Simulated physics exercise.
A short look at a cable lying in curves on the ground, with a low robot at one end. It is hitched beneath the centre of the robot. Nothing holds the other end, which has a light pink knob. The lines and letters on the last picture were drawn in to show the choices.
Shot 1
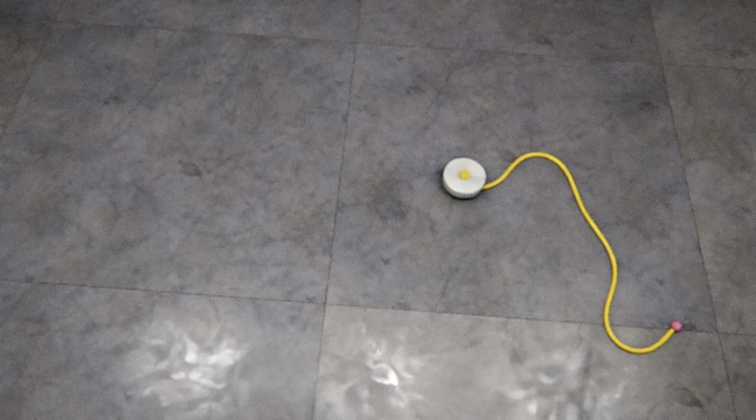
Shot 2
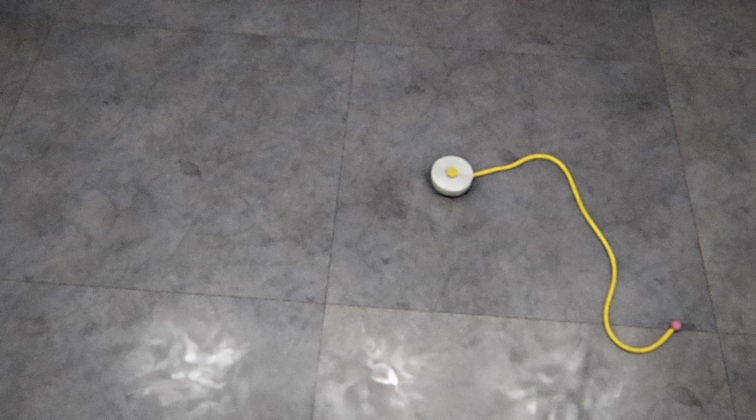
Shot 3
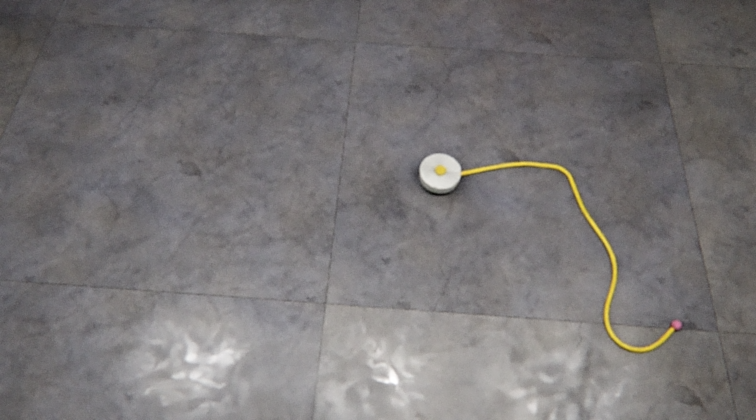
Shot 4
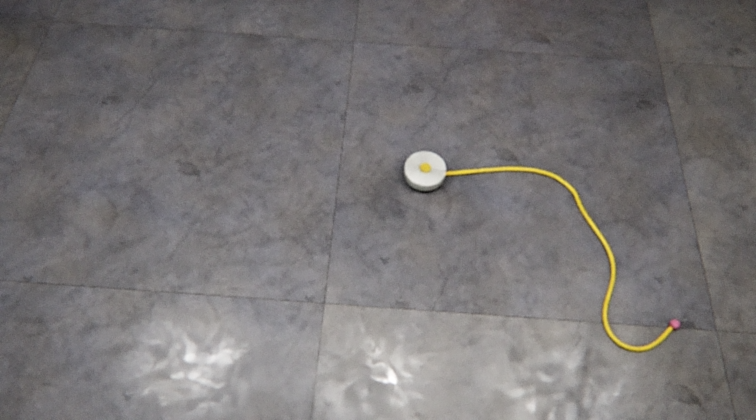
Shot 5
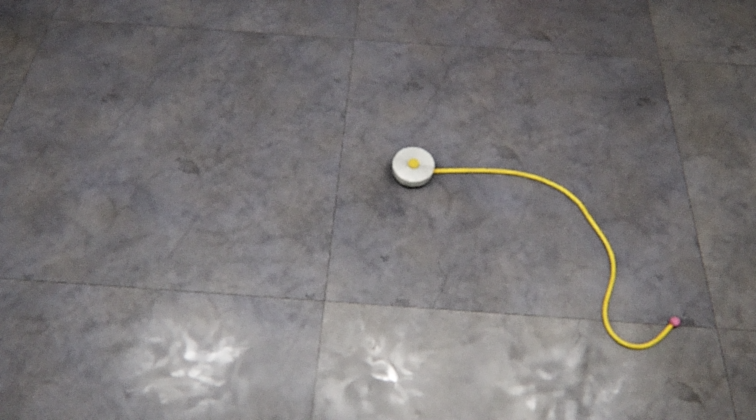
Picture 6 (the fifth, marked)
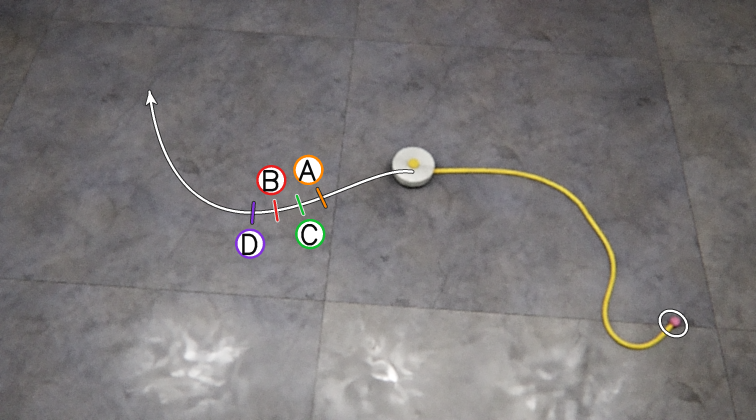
Small round white robot sliding left across a grey tiled floor, drawing the near curves of a trailing yellow cable straighter.
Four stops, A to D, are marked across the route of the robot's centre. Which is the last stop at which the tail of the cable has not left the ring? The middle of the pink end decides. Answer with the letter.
The farthest safe stop is B.
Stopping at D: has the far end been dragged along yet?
By then, yes.
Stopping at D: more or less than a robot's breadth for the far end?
Less.
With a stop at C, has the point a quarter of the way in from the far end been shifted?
By then, yes.
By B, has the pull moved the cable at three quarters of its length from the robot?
Yes.
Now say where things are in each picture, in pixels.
In the first frame, robot (464, 179); free end (677, 327).
In the second frame, robot (452, 177); free end (676, 326).
In the third frame, robot (440, 174); free end (677, 325).
In the fourth frame, robot (425, 172); free end (675, 324).
In the fifth frame, robot (413, 168); free end (675, 322).
On the marked copy, A at (322, 198); B at (276, 211); C at (300, 205); D at (253, 213); the ring at (673, 323); the route from (413, 172) via (227, 210) to (150, 92).
Following B. Soon after the start, robot (366, 177), middle of the cable (557, 225), free end (675, 322).
Later, robot (318, 195), middle of the cable (516, 232), free end (675, 322).
In the end, robot (275, 207), middle of the cable (477, 240), free end (671, 325); the free end is still in its ring.
As for the rest, A is safe but short; C is safe but short; D drags the free end to (653, 322).
